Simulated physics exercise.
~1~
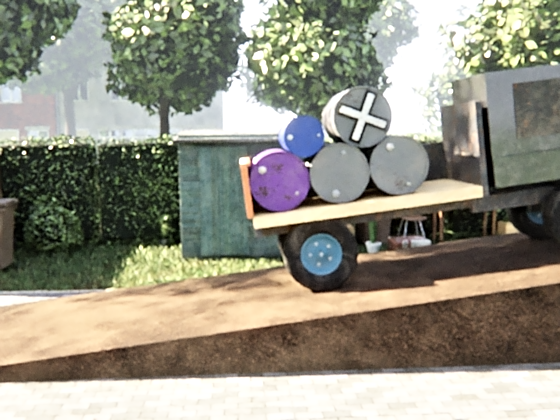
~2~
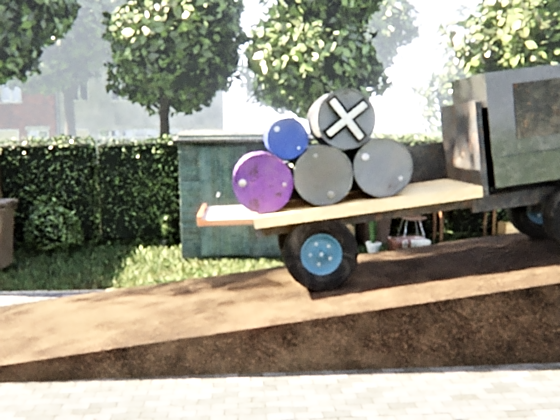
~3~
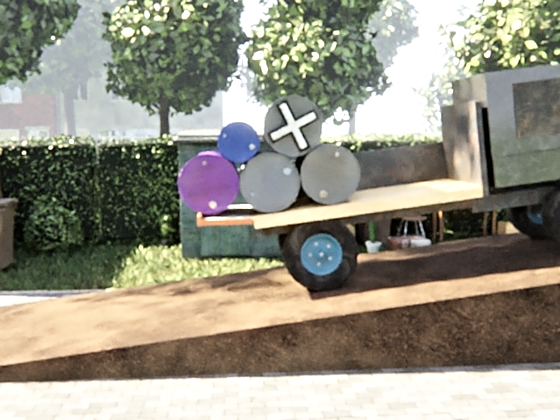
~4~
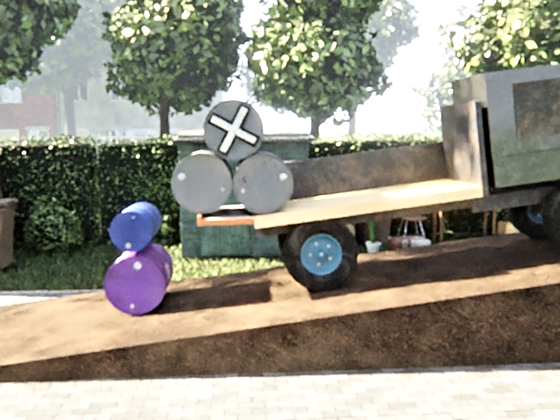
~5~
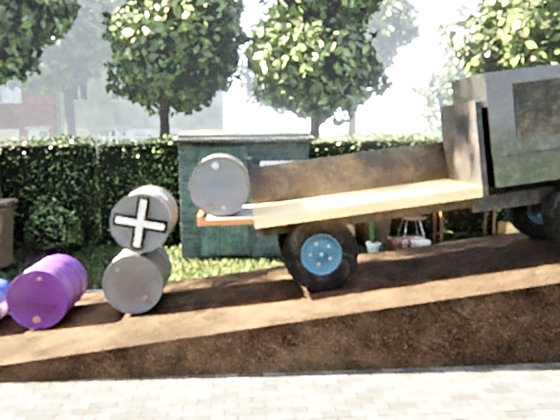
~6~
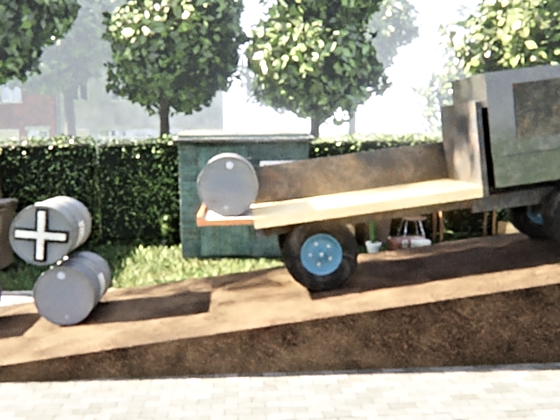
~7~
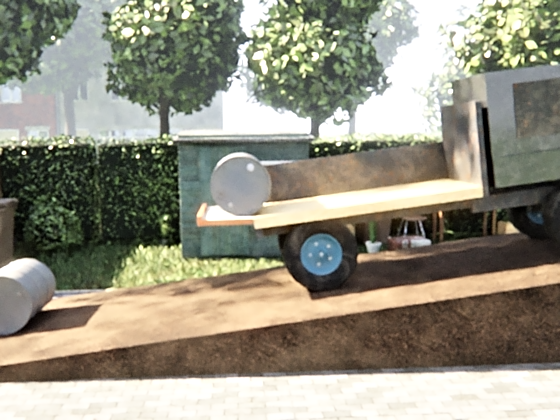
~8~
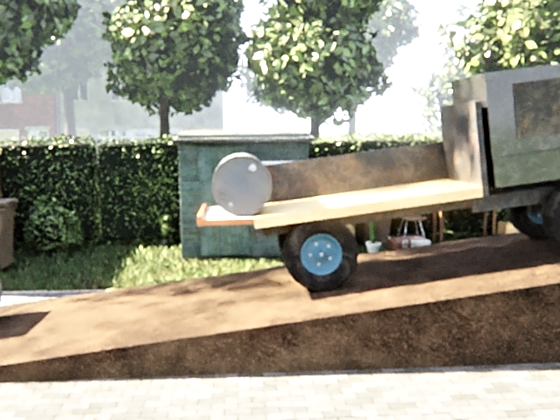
On a dirt slope by a hedge, a pickup's tailgate dropped and its stacked drums rolled left, the purple and blue ones tumbling off first, then the cross-marked one and a grey one, until a single grey drum remained on the lowered gate.
